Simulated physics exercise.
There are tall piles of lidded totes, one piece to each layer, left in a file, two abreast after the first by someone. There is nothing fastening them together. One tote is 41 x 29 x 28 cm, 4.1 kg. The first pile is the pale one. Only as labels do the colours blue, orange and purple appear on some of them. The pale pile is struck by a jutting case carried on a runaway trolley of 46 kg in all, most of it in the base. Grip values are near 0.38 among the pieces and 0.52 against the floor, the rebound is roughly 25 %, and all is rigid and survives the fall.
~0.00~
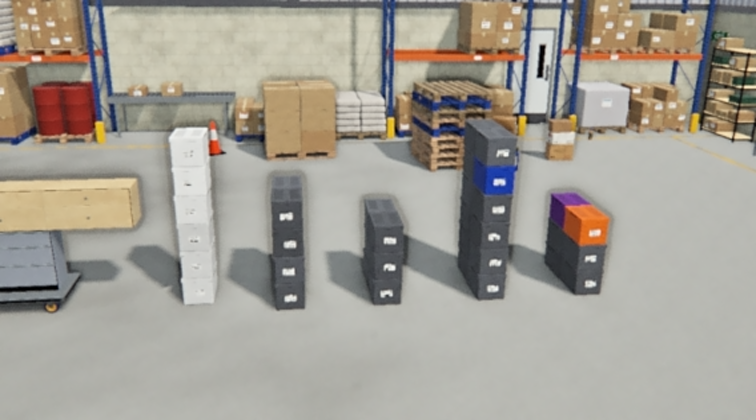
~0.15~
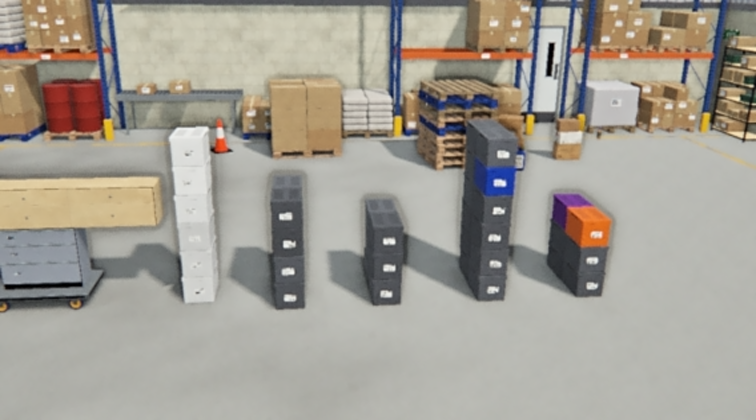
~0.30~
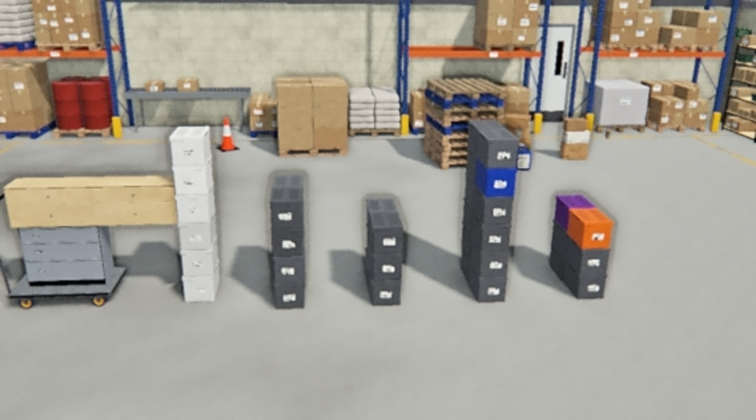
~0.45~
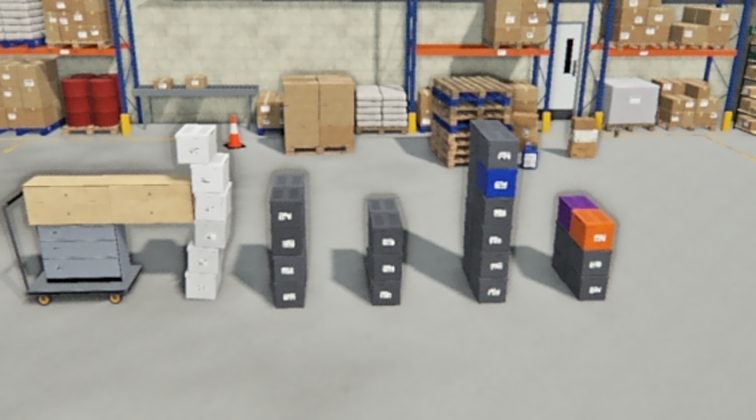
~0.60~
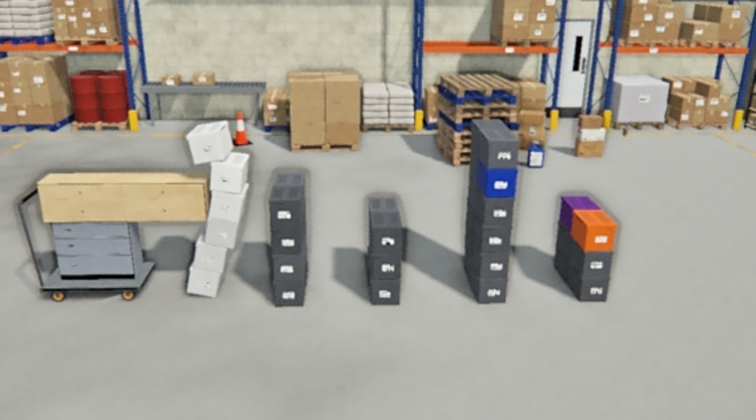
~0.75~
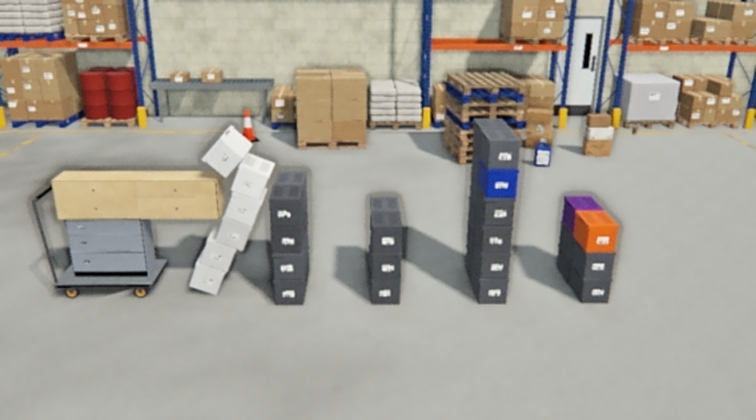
To begin with, a cart carrying a long wooden load rolls in from the left toward a tall pale pile of totes, with darker piles standing to its right. The load meets the pale pile and pushes into it, and the upper totes shift and lean steeply rightward while the darker piles stay still.
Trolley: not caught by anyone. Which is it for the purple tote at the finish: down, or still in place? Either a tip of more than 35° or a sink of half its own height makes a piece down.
Still in place.
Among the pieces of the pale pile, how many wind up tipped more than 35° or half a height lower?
The count is 6.
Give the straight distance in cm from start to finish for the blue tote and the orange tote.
Net shift, middle to middle: Blue 0 cm, orange 0 cm.
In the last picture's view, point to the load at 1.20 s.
Roughly (236, 194).
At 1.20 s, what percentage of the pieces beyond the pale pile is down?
By then 0 %.
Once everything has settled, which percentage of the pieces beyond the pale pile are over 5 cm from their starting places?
40 in a hundred.
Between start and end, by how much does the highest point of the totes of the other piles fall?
Around 0 centimetres.
After 1.20 s, 6 of the pale pile down; none of the 32 other totes down, 7 disturbed; purple tote unmoved.
After 1.68 s, 6 of the pale pile down; 7 of the 32 other totes down; purple tote unmoved.
In the end (3.9 s), 6 of the pale pile down; 10 of the 32 other totes down; purple tote unmoved; blue tote unmoved; orange tote unmoved. From the last view, middles, purple tote near (582, 215), blue tote near (499, 177).
